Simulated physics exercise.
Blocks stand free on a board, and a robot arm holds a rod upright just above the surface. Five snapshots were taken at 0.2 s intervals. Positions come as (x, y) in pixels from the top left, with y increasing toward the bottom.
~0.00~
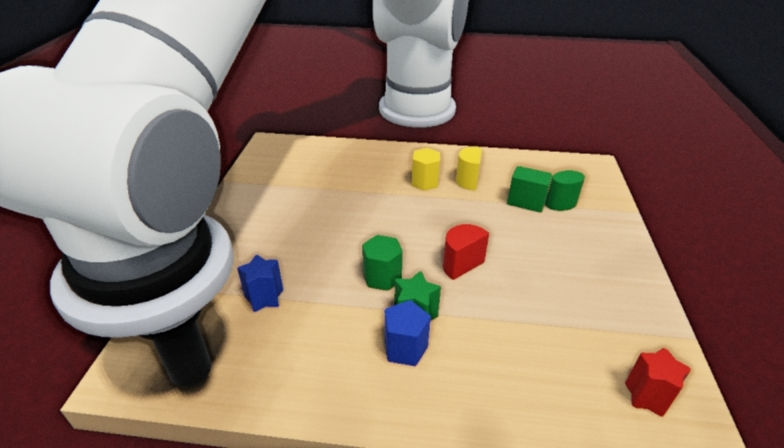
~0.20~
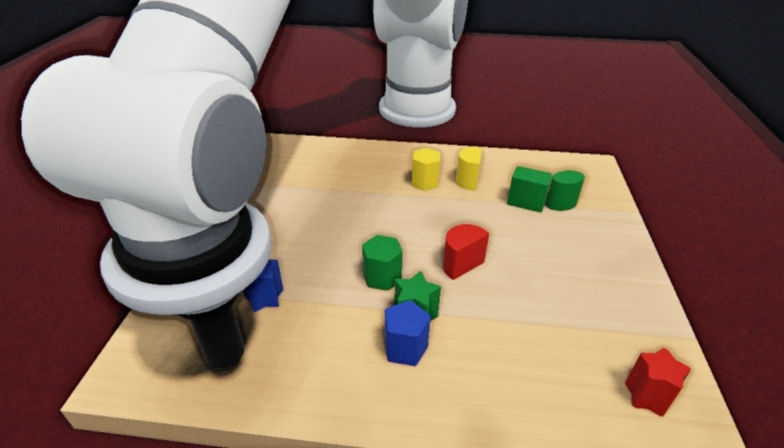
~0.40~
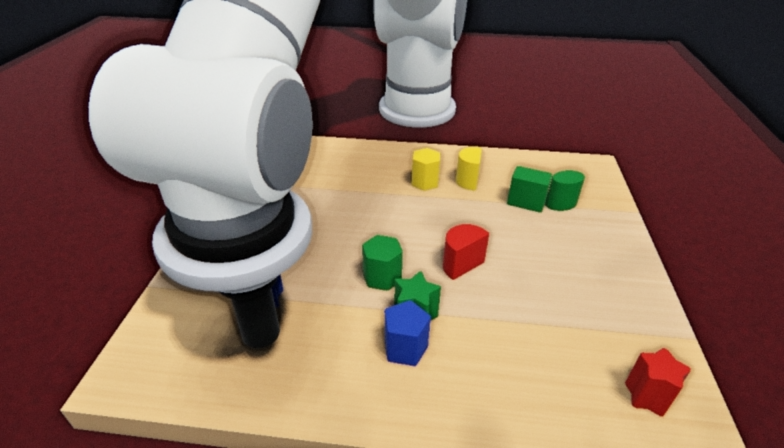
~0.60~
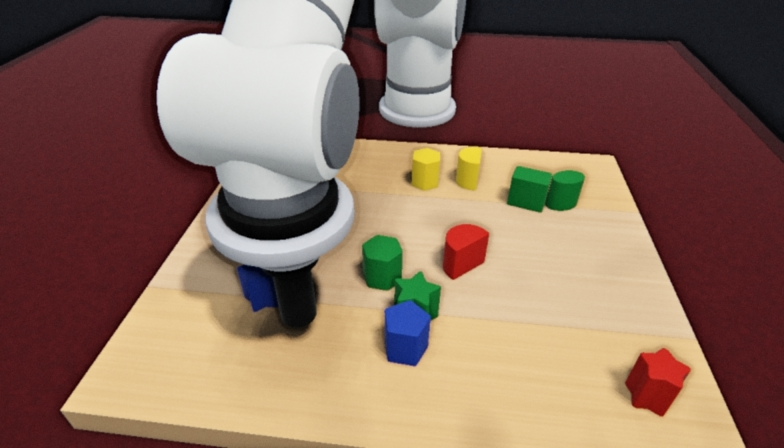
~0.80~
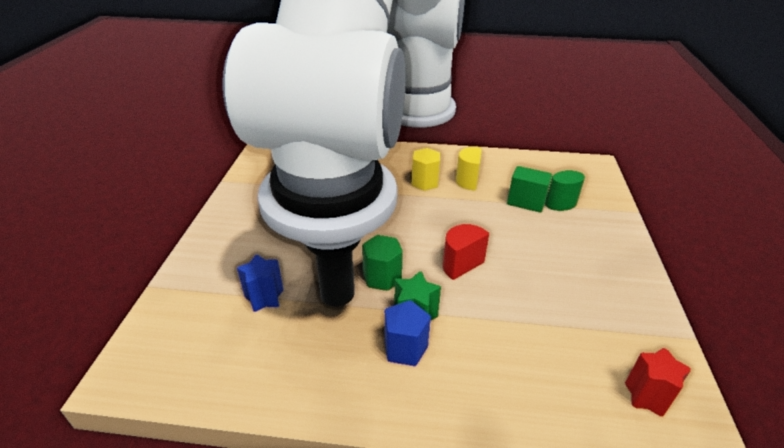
White robot arm moving a black rod rightward and slightly away across a wooden board, passing a blue star-shaped block among scattered coloured blocks.
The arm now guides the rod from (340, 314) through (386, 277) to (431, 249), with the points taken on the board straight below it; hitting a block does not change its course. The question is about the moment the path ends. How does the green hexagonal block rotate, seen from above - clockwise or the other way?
Viewed from above: Anti-clockwise.
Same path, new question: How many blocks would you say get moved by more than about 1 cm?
Moved: 1.
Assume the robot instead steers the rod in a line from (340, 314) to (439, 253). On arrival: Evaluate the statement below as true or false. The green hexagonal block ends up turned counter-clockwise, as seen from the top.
That statement is accurate.
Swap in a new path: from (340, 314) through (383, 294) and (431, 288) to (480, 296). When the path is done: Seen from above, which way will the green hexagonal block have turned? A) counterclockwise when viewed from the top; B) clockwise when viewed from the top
Correct choice: A.
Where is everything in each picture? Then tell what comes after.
The first picture shows rod tip (191, 370); block tops, green hexagonal block (382, 247); red D-shaped block (465, 235).
The second picture shows rod (225, 353); blocks unchanged.
The third picture shows rod (261, 334); blocks unchanged.
The fourth picture shows rod (299, 314); blocks unchanged.
The fifth picture shows rod (338, 294); green hexagonal block (382, 247); red D-shaped block (465, 235).
The first path, step by step. One third of the way, rod (370, 269); green hexagonal block (393, 239).
Two thirds of the way, rod (402, 247); green hexagonal block (421, 219).
At the end, rod (432, 230); green hexagonal block (442, 201), turned 30° anticlockwise; red D-shaped block in place.
